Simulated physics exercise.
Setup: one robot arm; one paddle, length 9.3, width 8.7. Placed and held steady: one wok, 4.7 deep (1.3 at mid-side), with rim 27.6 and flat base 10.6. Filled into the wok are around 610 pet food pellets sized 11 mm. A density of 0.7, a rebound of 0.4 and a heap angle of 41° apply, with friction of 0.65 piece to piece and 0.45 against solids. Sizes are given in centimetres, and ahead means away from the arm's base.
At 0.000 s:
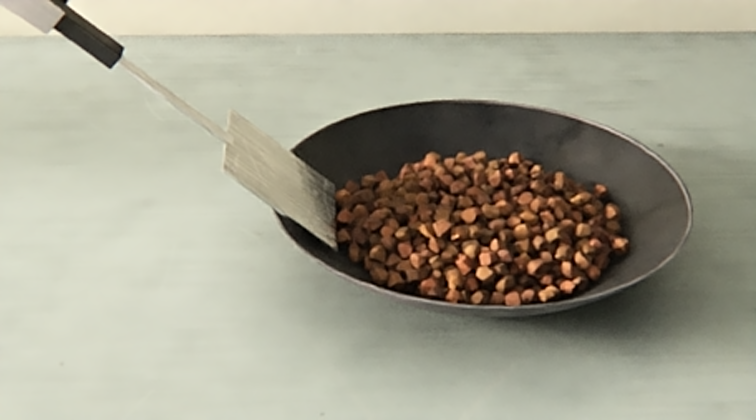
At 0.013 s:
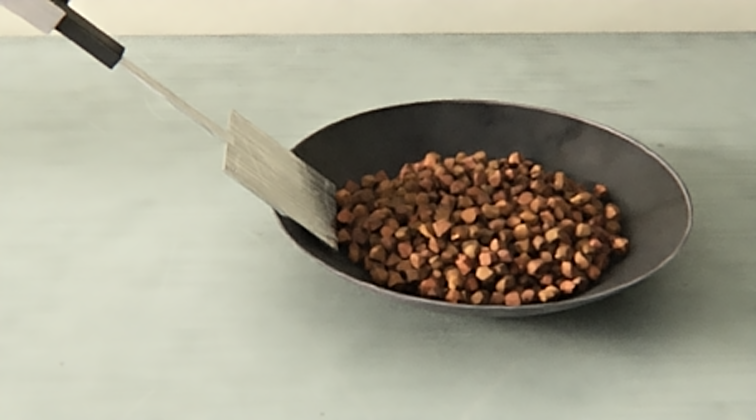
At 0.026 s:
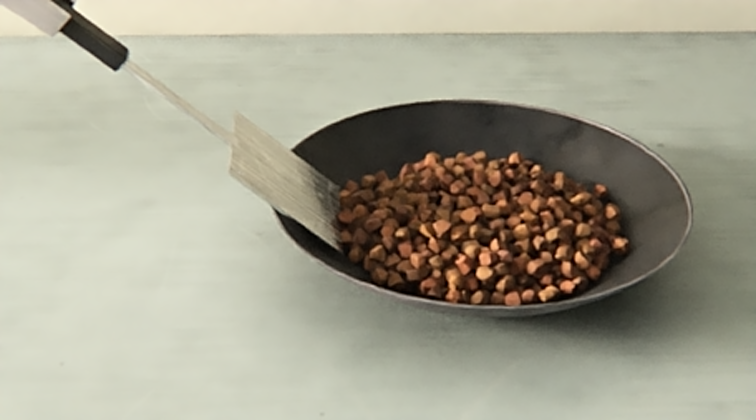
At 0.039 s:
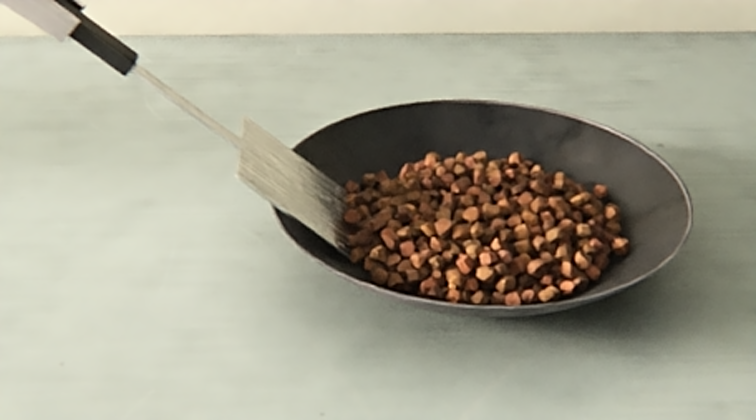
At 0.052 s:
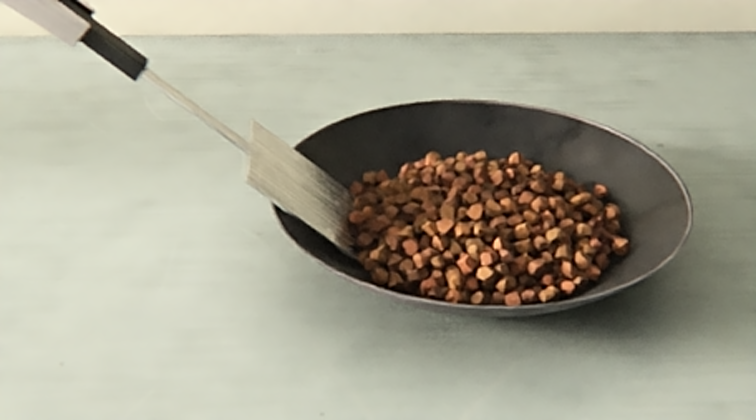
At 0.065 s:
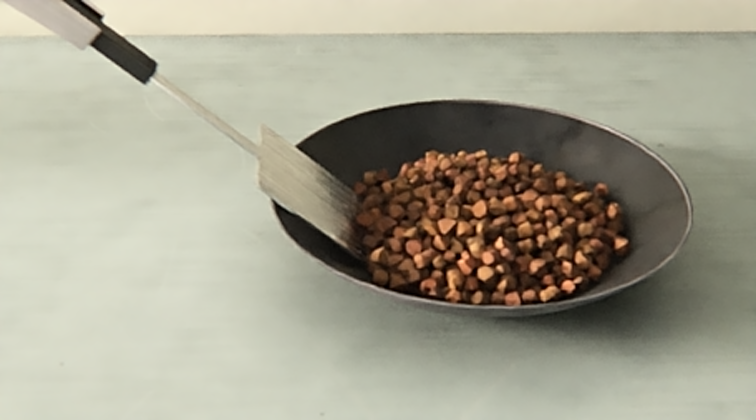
The clip opens on a dark wok heaped with small brown pellets on a pale green surface, a flat paddle on a robot arm angled in at its left edge. The paddle slides slowly down and right by a small amount, nudging the nearest pellets slightly rightward, while the wok stays still.
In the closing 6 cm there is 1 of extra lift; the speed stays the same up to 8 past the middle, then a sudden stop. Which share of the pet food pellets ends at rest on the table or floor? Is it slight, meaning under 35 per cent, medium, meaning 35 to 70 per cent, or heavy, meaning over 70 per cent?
It is slight, under 35 per cent.
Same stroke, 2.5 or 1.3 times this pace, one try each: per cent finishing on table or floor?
Roughly 40 per cent on the first try and 25 per cent on the second.
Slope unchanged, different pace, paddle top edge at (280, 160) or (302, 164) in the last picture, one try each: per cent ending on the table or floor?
30 % and 45 %.
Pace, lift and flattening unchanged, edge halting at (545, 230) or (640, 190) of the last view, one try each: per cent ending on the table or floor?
Roughly 10 and 45 per cent.
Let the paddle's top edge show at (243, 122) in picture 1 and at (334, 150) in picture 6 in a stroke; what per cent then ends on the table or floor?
Off the vessel, on the table or floor: Some 50 percent.
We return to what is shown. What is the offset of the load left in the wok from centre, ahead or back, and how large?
Some 5.5 cm ahead.
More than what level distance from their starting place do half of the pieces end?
Near 10 cm, measured level.
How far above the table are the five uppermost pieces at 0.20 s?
They are some 6 cm up.
By 0.20 s, sloping 41°, highest piece 6 above the table; 612 in the wok.
By 0.33 s, sloping 41°, highest piece 8 above the table; 585 in the wok, 5 on the table or floor, 22 on the blade or in flight.
By 0.59 s, sloping 41°, highest piece 6 above the table; 446 in the wok, 162 on the table or floor, 4 on the blade or in flight.
By 1.64 s, sloping 41°, highest piece 6 above the table; 443 in the wok, 169 on the table or floor.
Final count, 443 in the wok, 169 on the table or floor. That is 28 % on the table or floor.
